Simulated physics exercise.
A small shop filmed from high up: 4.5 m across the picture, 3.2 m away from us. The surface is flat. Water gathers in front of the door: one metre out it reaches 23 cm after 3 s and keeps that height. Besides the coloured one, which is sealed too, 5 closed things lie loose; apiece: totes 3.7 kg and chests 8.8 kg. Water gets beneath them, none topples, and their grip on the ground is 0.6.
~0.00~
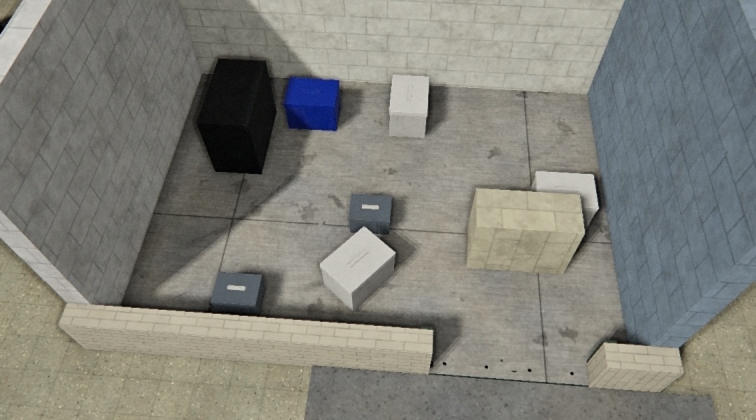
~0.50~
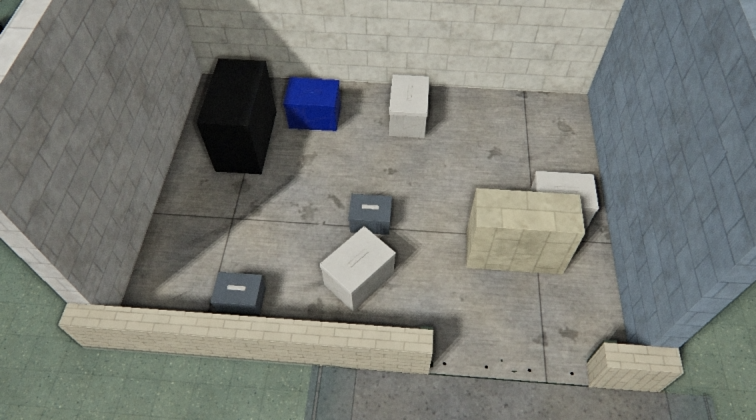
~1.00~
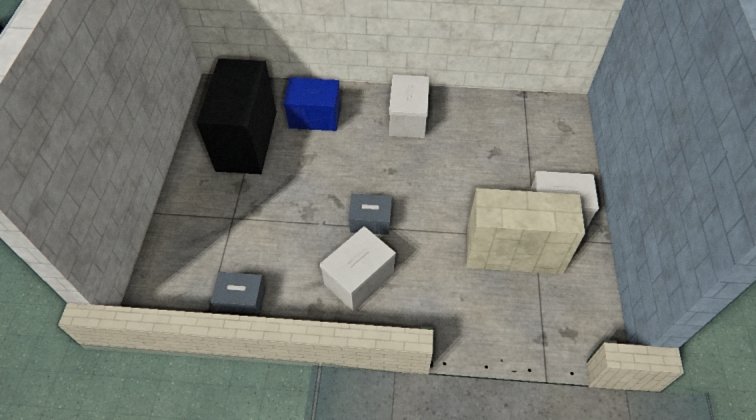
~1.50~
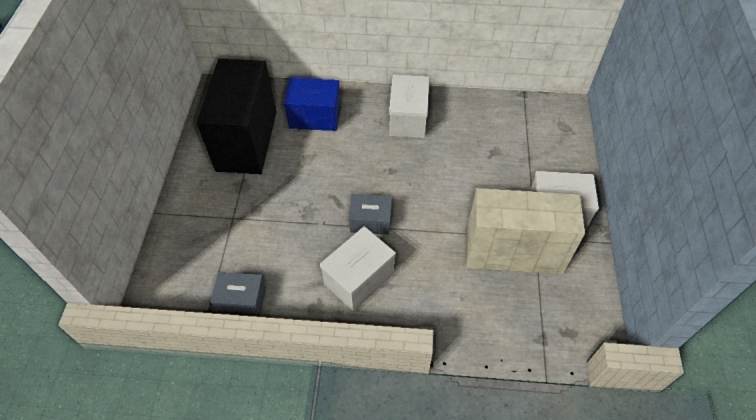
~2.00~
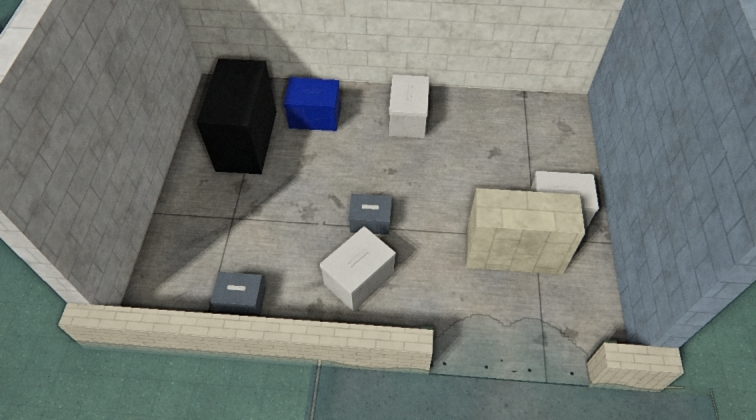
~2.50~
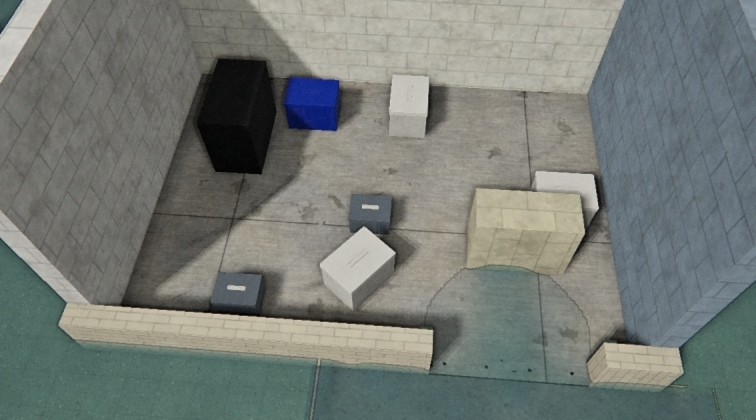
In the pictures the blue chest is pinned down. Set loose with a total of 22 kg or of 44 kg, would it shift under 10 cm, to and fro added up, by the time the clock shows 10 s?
Verdict: Only the larger load is enough.
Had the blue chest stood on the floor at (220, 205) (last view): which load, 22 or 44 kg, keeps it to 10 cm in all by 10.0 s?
Only the larger holds.
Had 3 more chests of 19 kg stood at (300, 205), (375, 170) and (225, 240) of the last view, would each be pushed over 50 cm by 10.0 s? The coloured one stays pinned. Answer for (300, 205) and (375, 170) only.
In that order: Over, over.
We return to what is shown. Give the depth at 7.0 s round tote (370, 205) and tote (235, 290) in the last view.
Roughly 11 and 5 cm.
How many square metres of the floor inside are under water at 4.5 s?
Some 7.5 m2.
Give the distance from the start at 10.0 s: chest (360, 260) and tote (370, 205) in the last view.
In that order: 200 cm, 120 cm.
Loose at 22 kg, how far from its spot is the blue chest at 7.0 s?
About 0 cm.
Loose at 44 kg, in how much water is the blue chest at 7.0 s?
About 8 cm.
After 3.5 s the blue chest would be 0 cm from its start with 22 kg and 0 cm from its start with 44 kg; 0 cm of water round it then.
After 4.5 s the blue chest would be 0 cm from its start with 22 kg and 0 cm from its start with 44 kg; 1 cm of water round it then.
After 7.0 s the blue chest would be 2 cm from its start with 22 kg and 0 cm from its start with 44 kg; 8 cm of water round it then.
After 10.0 s the blue chest would be 37 cm from its start with 22 kg and 0 cm from its start with 44 kg; 15 cm of water round it then.
